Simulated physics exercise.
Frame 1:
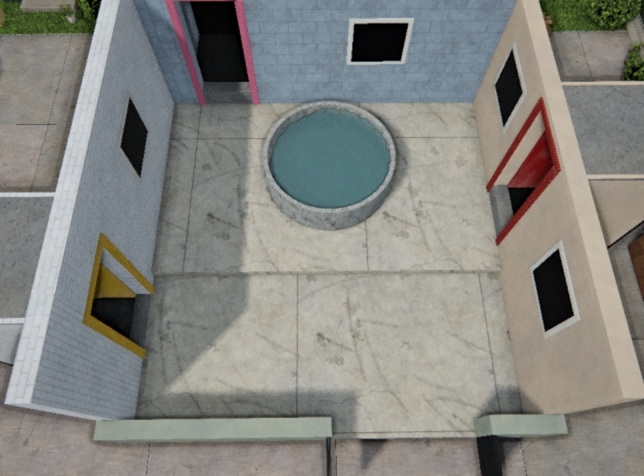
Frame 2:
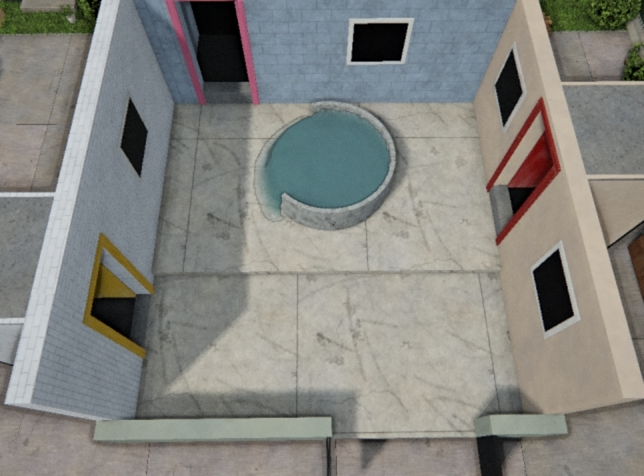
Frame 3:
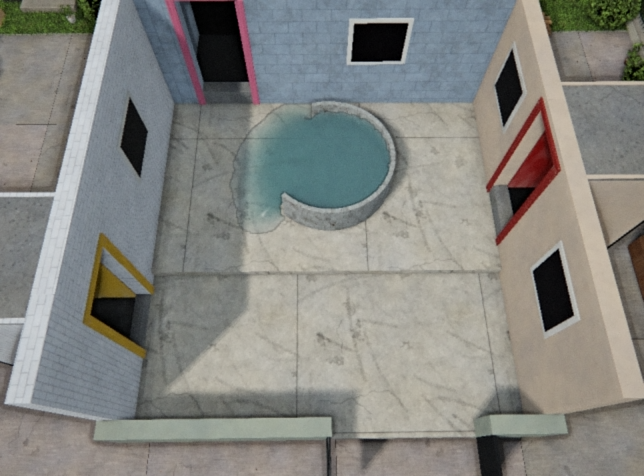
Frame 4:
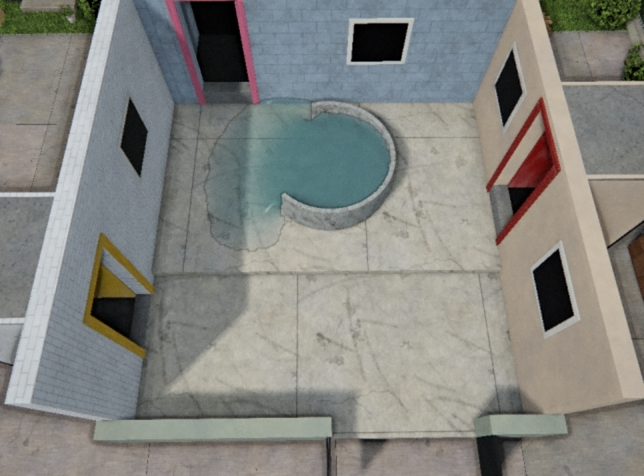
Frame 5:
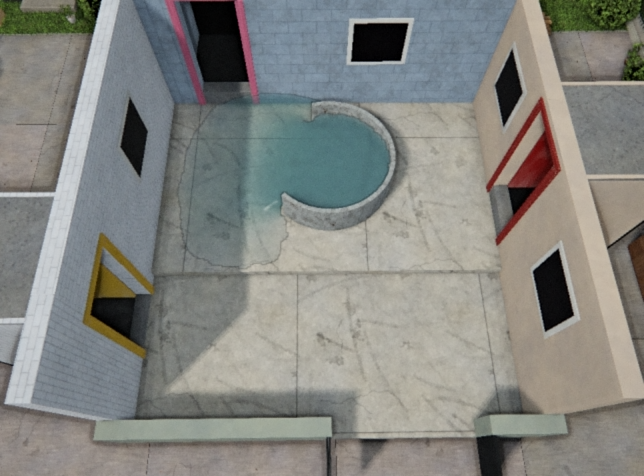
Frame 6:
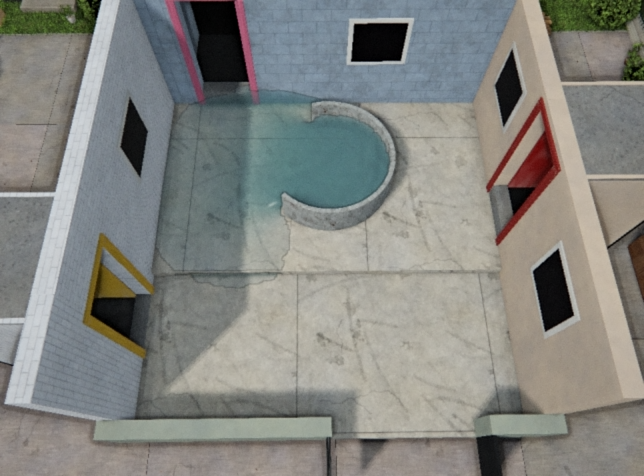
Walled courtyard with a round pool breaking open on its left side, water spreading across the pale floor toward the left wall.
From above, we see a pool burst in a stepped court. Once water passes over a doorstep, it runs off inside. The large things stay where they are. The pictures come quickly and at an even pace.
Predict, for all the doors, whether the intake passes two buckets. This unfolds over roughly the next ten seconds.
Most likely the red door will not exceed two buckets; most likely the pink door will not exceed two buckets; most likely the yellow door will exceed two buckets.
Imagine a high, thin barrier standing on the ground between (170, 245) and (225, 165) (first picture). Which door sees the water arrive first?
It is the pink one.
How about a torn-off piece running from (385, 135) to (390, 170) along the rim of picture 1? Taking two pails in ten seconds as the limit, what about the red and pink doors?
The red door stays below the mark and the pink door stays below the mark.
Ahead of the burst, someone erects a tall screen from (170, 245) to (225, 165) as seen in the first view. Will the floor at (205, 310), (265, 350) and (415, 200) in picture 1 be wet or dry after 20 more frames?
Submerged, submerged, then spared.
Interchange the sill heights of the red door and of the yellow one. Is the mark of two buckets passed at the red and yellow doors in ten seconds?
Red falls short; yellow falls short.
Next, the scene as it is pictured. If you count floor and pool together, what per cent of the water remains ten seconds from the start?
I'd put it near 86 %.
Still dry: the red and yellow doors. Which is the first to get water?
That's the yellow-painted one.
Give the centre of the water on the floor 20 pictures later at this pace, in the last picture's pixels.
The water centres close to (247, 204).
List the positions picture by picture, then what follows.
In the first frame, the pool at (329, 157) is whole and still.
In the second frame, water pours out at (272, 156) and has run to a hidden place.
In the third frame, the front is at (305, 105), out from the gap at (272, 158).
In the fourth frame, water pours out at (273, 159) and has run to (222, 237).
In the fifth frame, water pours out at (273, 159) and has run to (199, 251).
In the sixth frame, the front is at (176, 261), out from the gap at (273, 159).
A moment on, water covers 30 % of the floor; the red door not reached, the pink door wet at the sill, nothing in, the yellow door wet at the sill, nothing in.
Next, water covers 35 % of the floor; the red door not reached, the pink door wet at the sill, nothing in, the yellow door under two buckets in.
Then, water covers 50 % of the floor; the red door not reached, the pink door under two buckets in, the yellow door under two buckets in.
Later, water covers 80 % of the floor; the red door wet at the sill, nothing in, the pink door under two buckets in, the yellow door over two buckets in.
In the end, water covers 95 % of the floor; the red door wet at the sill, nothing in, the pink door under two buckets in, the yellow door over two buckets in.
